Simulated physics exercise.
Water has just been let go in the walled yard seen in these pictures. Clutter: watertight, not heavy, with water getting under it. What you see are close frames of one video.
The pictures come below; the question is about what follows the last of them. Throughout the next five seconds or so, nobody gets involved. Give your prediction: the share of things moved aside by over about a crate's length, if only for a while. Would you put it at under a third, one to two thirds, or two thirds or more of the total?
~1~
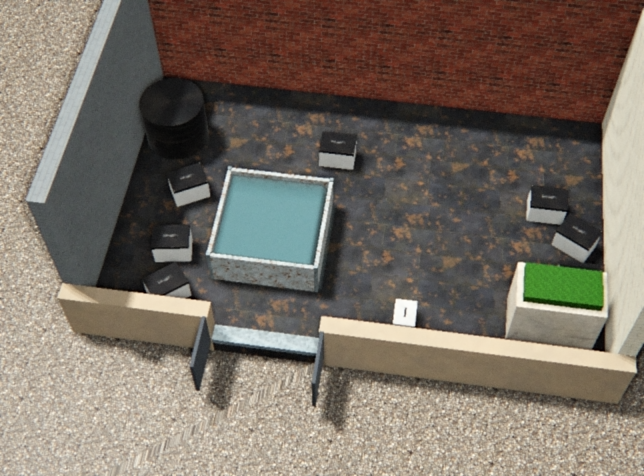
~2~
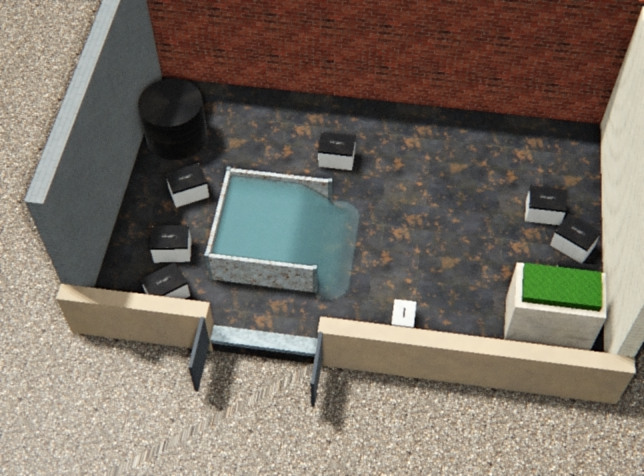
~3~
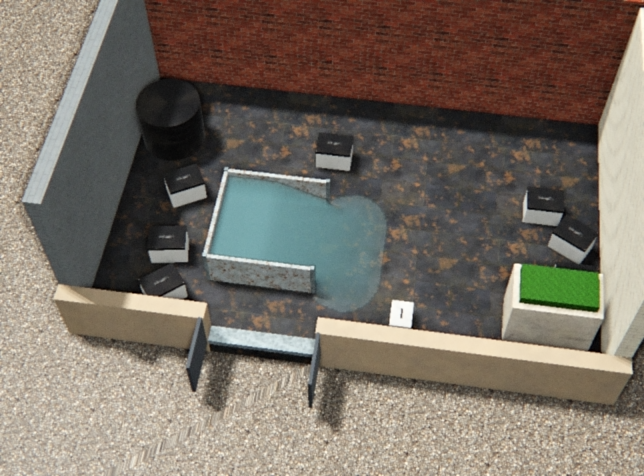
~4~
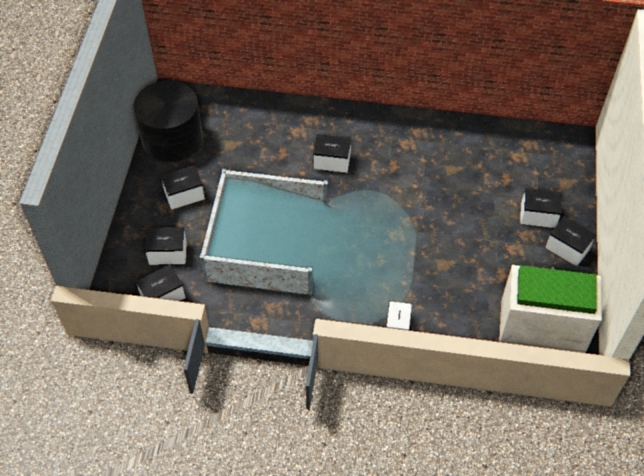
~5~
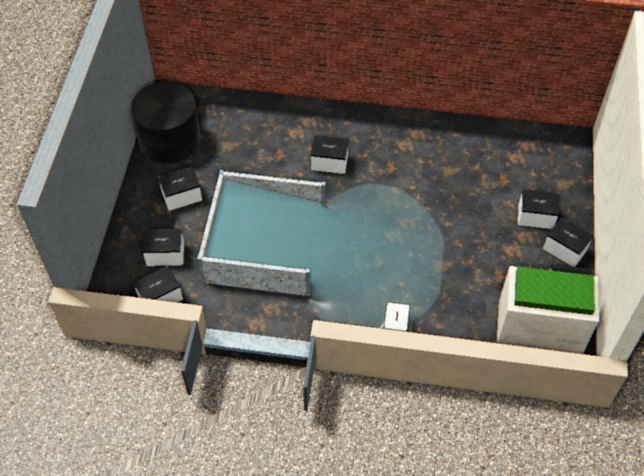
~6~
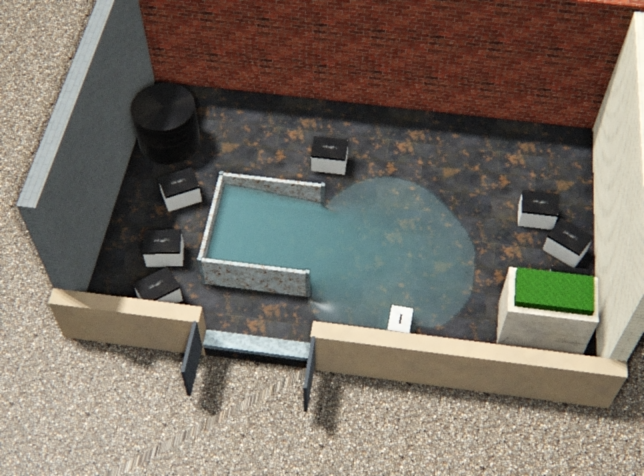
Share shifted well: Middle, a third to two thirds.
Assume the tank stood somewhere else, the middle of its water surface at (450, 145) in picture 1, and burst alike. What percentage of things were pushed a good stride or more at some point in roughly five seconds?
Around 50 in a hundred.
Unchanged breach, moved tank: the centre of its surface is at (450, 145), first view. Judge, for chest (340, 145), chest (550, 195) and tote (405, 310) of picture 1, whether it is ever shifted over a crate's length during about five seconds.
In that order: Never so far, shifted that much, yes.
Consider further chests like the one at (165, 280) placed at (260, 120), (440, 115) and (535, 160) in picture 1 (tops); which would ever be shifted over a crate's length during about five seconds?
As listed: Never so far, not that far, pushed that far.
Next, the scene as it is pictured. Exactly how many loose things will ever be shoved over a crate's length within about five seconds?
The count is 4.
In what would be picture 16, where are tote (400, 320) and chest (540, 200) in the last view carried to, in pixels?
Approximately (489, 337) for one and (582, 185) for the other.
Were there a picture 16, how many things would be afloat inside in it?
Exactly 4.
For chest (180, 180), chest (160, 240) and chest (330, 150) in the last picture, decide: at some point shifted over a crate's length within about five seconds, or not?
Successively: Never went far, never went far, never went far.
A moment on, 0 of 8 are well off their spots; 1 afloat.
Next, 2 of 8 are well off their spots; 4 afloat.
Later, 3 of 8 are well off their spots; 4 afloat.
In the end, 4 of 8 are well off their spots, and 4 have been at some point; 4 afloat.
